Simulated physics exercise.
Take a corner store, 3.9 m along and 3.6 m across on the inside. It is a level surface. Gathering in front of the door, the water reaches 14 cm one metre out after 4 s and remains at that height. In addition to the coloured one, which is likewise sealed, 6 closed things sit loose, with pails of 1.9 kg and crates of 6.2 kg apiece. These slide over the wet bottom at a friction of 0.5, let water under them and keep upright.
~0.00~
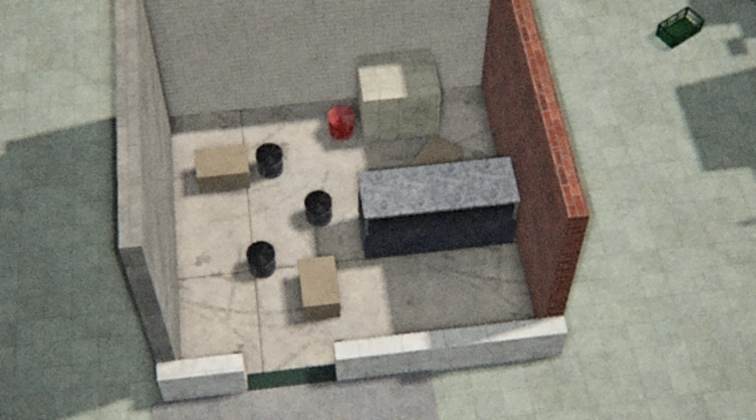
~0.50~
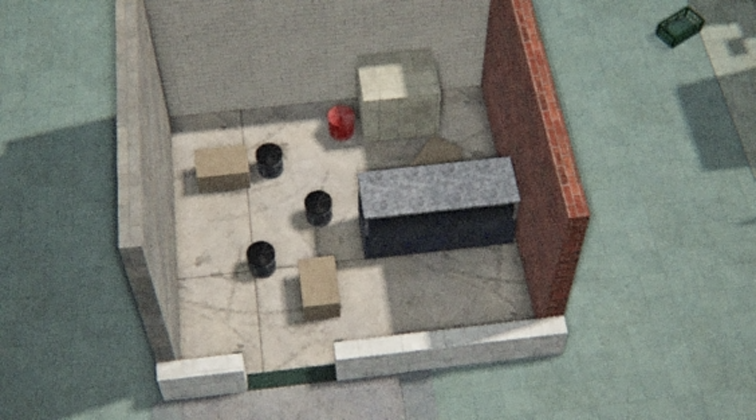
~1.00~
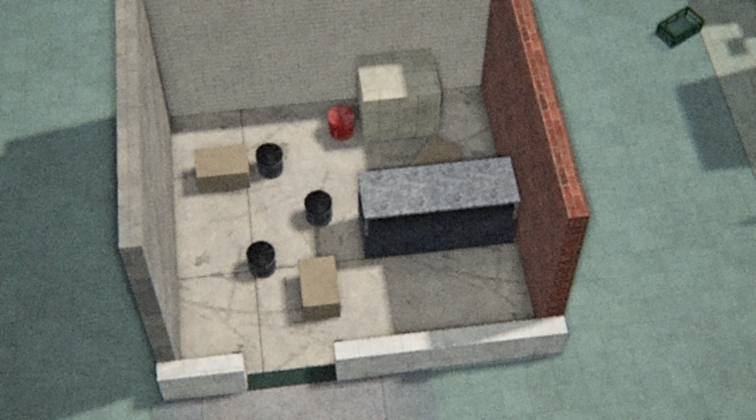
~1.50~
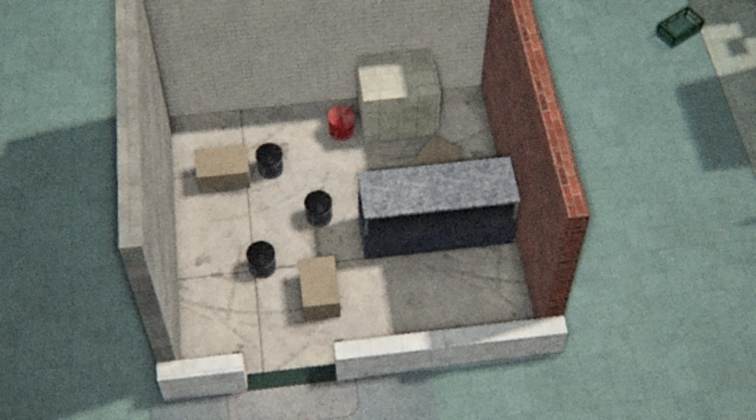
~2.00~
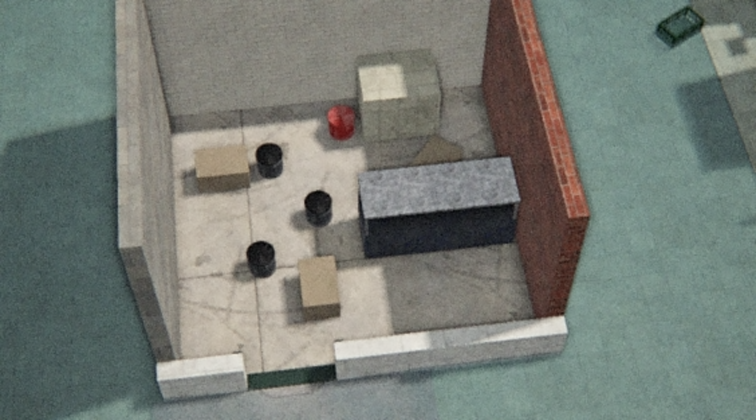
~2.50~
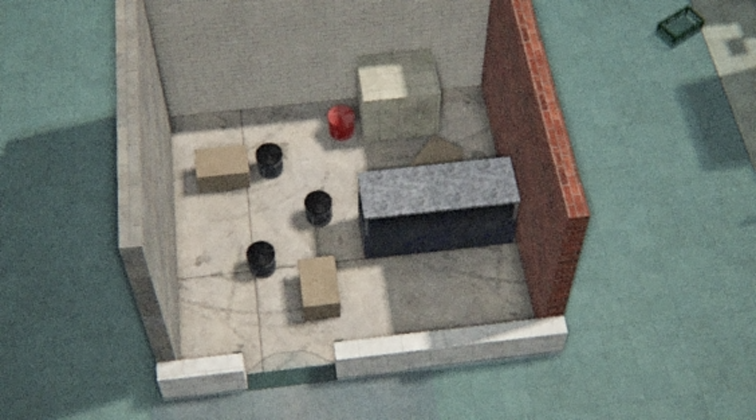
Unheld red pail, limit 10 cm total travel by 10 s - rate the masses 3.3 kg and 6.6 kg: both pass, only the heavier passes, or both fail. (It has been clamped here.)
Both fail.
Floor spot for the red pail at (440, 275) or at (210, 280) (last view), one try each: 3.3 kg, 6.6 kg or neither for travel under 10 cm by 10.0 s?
Result, try 1: Both pass; try 2: Heavy passes, light fails.
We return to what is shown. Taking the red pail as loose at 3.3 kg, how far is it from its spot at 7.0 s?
Around 0 centimetres out of place.
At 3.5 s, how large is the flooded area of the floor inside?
My estimate is roughly 1.0 m2.
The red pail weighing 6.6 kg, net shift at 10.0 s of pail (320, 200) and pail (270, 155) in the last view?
Respectively 150 and 80 cm.
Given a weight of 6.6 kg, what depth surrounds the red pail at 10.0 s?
Something like 5 centimetres.
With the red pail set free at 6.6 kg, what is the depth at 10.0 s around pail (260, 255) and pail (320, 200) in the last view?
Depths: Near 8 cm, then near 3 cm.
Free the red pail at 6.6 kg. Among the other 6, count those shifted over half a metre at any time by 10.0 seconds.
It adds up to 5.
After 3.5 s the red pail would be 0 cm from its start with 3.3 kg and 0 cm from its start with 6.6 kg; 0 cm of water round it then.
After 4.5 s the red pail would be 0 cm from its start with 3.3 kg and 0 cm from its start with 6.6 kg; 0 cm of water round it then.
After 7.0 s the red pail would be 0 cm from its start with 3.3 kg and 0 cm from its start with 6.6 kg; 2 cm of water round it then.
After 10.0 s the red pail would be 56 cm from its start with 3.3 kg and 50 cm from its start with 6.6 kg; 5 cm of water round it then.
